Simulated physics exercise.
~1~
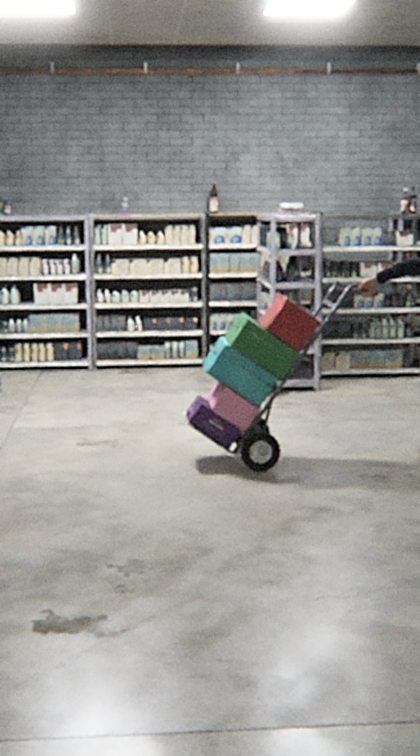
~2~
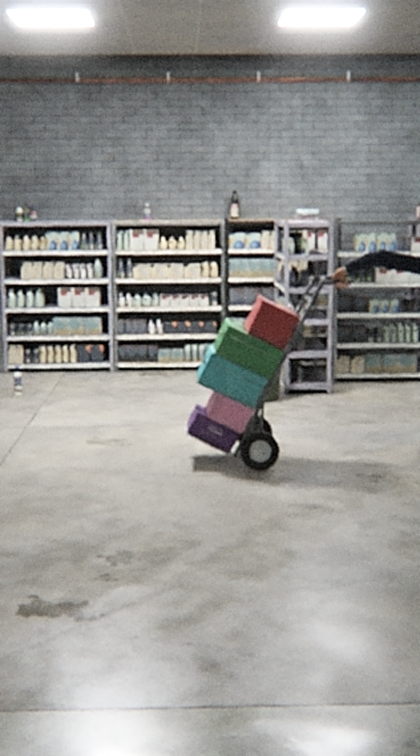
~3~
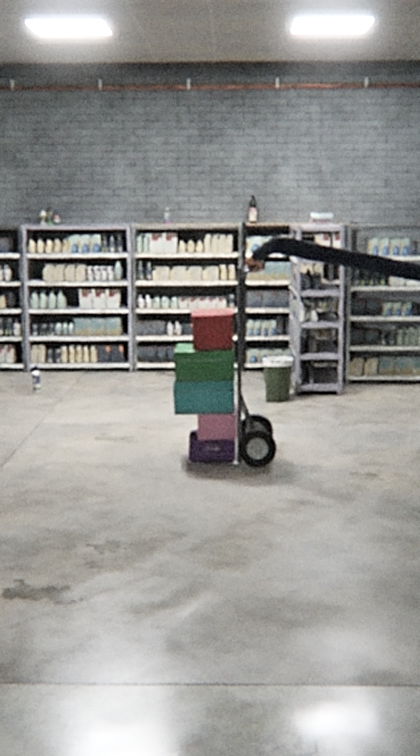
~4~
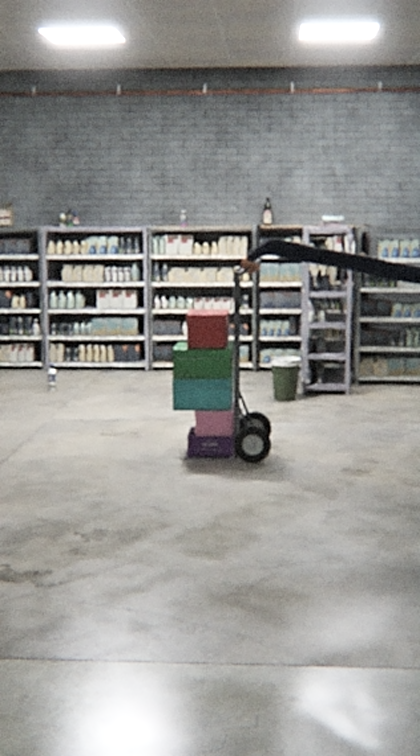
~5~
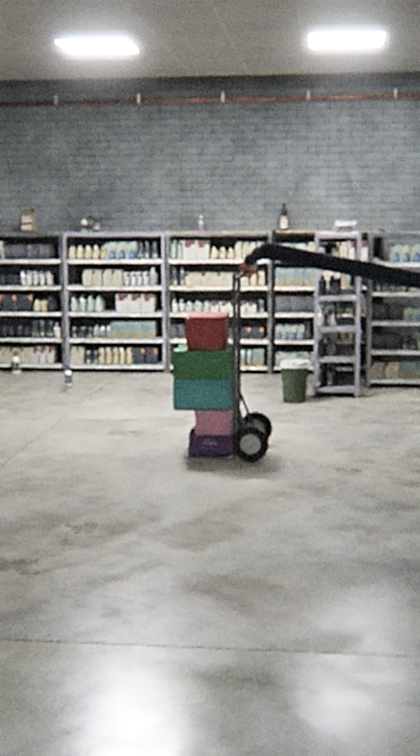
At the start, a hand truck leans back to the right on a concrete floor, carrying a stack of five boxes, with purple at the bottom, then pink, turquoise, green and red on top. A dark-sleeved arm reaches in from the right and grips the handle, with shelves of bottles behind. The arm tips the truck forward to the left until it stands upright and its base meets the floor. The boxes swing up with it and stay piled. In the end, the truck stands still, the hand still on it, with nothing fallen.
